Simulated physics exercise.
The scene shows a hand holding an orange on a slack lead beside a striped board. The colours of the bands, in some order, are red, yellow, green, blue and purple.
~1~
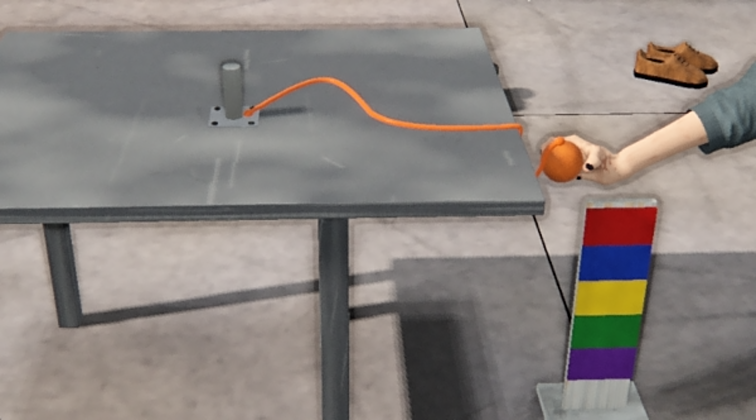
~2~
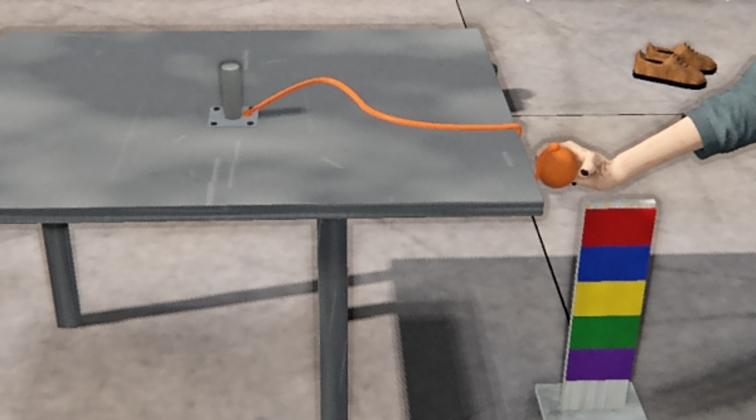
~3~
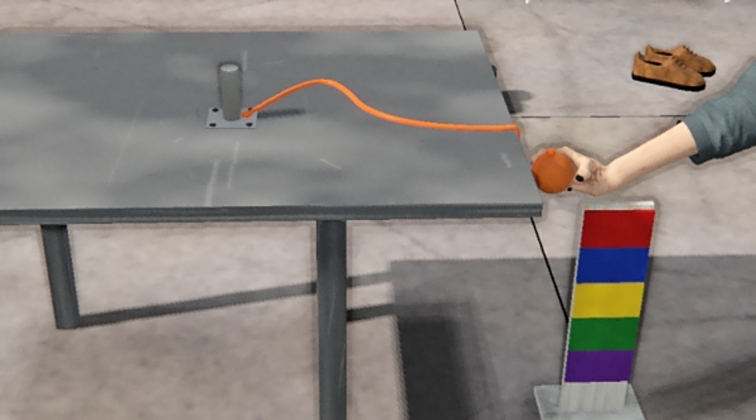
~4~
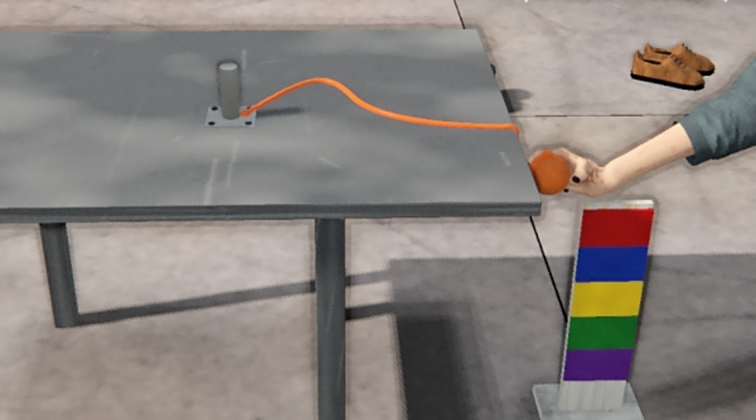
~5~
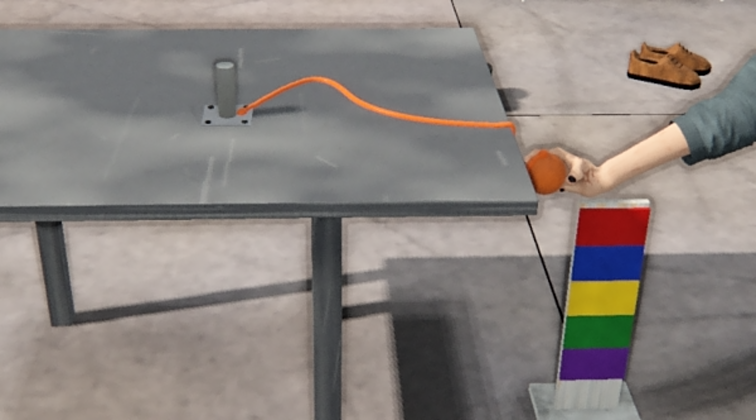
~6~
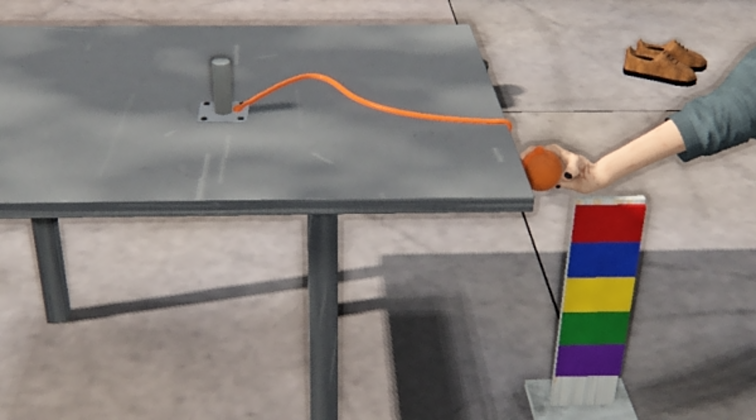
A hand holds an orange ball on a slack cord beside a table, barely moving.
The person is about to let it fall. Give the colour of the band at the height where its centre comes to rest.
The band is green.
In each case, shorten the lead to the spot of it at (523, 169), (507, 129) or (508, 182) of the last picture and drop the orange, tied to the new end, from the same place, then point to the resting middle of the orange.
First (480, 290), then (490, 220), then (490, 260).
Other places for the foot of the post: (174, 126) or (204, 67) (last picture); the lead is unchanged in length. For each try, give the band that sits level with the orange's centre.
In turn, yellow and then yellow.
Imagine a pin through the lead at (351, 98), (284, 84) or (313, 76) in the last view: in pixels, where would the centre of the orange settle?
Estimated pixels in sequence: (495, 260), (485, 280) and (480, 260).
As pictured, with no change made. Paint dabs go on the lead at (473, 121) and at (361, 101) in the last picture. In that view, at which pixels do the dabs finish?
They end up at (496, 154) and (437, 103).
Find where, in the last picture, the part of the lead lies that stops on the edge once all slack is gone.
Pixel (418, 116) or thereabouts.
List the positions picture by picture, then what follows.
Orange (562, 161); red (620, 228); blue (616, 264); yellow (611, 299); green (606, 332); purple (602, 365), in the first picture.
Orange (557, 167); lead through (272, 100) (335, 82) (378, 115) (461, 128) (519, 160), in the second picture.
Orange (553, 173), in the third picture.
Orange (549, 174); lead through (270, 100) (332, 83) (384, 113) (468, 126) (515, 168), in the fourth picture.
Orange (545, 174), in the fifth picture.
Orange (541, 170); lead through (263, 95) (325, 79) (381, 108) (466, 121) (507, 168), in the sixth picture.
A little later, orange near (512, 317); level with green.
Next, orange near (456, 305); level with green.
Later still, orange near (497, 319); level with green.
When it is over, orange near (480, 315); level with green. At green.
